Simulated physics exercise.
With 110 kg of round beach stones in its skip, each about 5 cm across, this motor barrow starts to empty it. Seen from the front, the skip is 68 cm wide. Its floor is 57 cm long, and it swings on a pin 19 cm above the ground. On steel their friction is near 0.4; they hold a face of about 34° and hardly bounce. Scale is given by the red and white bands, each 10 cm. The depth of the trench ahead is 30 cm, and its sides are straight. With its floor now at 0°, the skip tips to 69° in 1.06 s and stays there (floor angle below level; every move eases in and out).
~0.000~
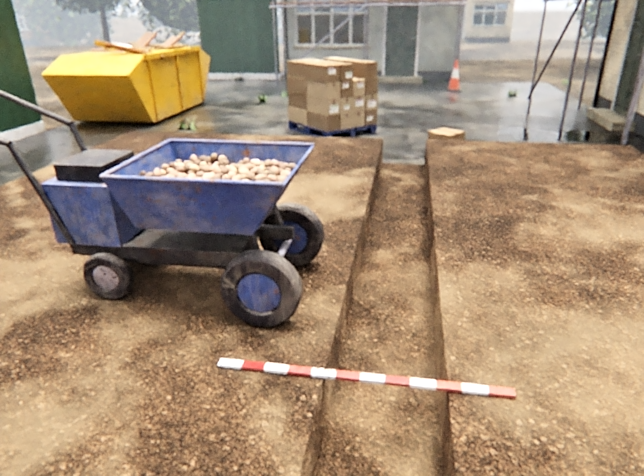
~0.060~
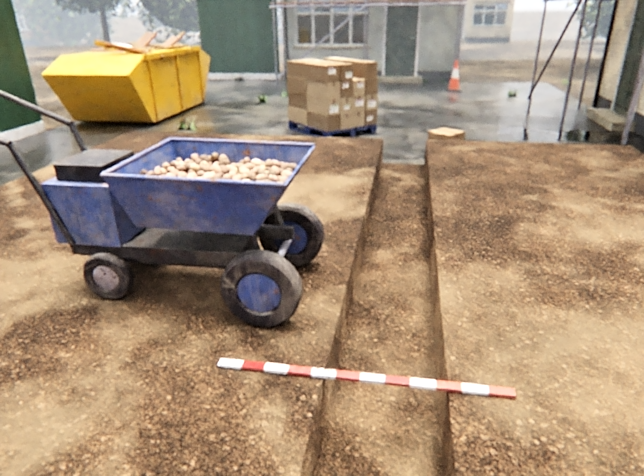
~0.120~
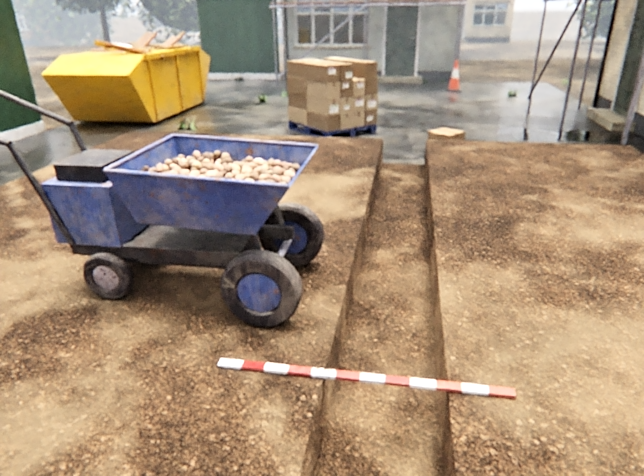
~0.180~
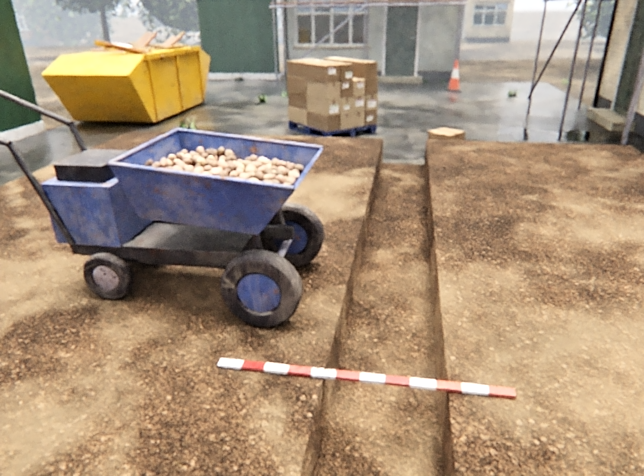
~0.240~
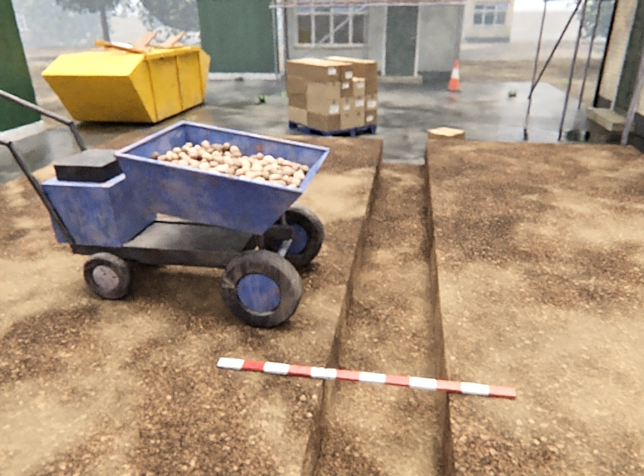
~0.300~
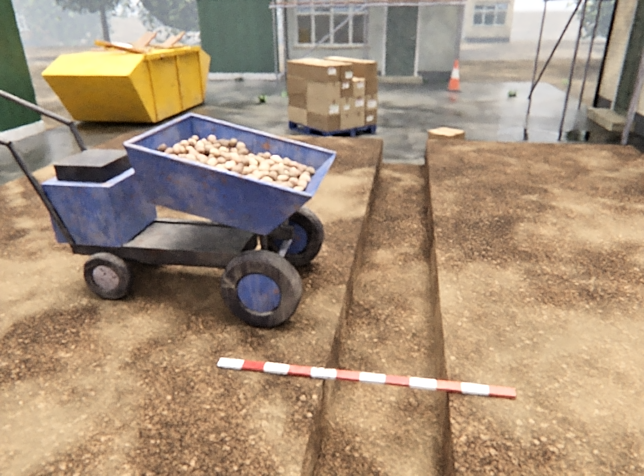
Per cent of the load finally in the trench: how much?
Approx. 78 %.
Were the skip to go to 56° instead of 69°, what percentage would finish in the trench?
In that case near 50 per cent.
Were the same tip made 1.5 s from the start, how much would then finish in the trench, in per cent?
That would give about 85 percent.
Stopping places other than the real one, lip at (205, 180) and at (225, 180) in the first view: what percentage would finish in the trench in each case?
Some 95 and some 100 per cent, in that order.
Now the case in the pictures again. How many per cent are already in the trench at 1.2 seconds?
Around 30 per cent of it, at that instant.
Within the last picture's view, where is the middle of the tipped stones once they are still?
(415, 338).
After 0.8 s the floor is at 59°; 100 % in the skip; the foremost stones are at (368, 242).
After 1.2 s the floor is at 69°; 64 % in the skip, 31 % in the trench, 5 % past the trench; the foremost stones are at (465, 304).
After 1.5 s the floor is at 69°; 25 % in the skip, 53 % in the trench, 22 % past the trench; the foremost stones are at (573, 304).
After 3.5 s the floor is at 69°; 0 % in the skip, 78 % in the trench, 22 % past the trench; the foremost stones are past the picture's edge.
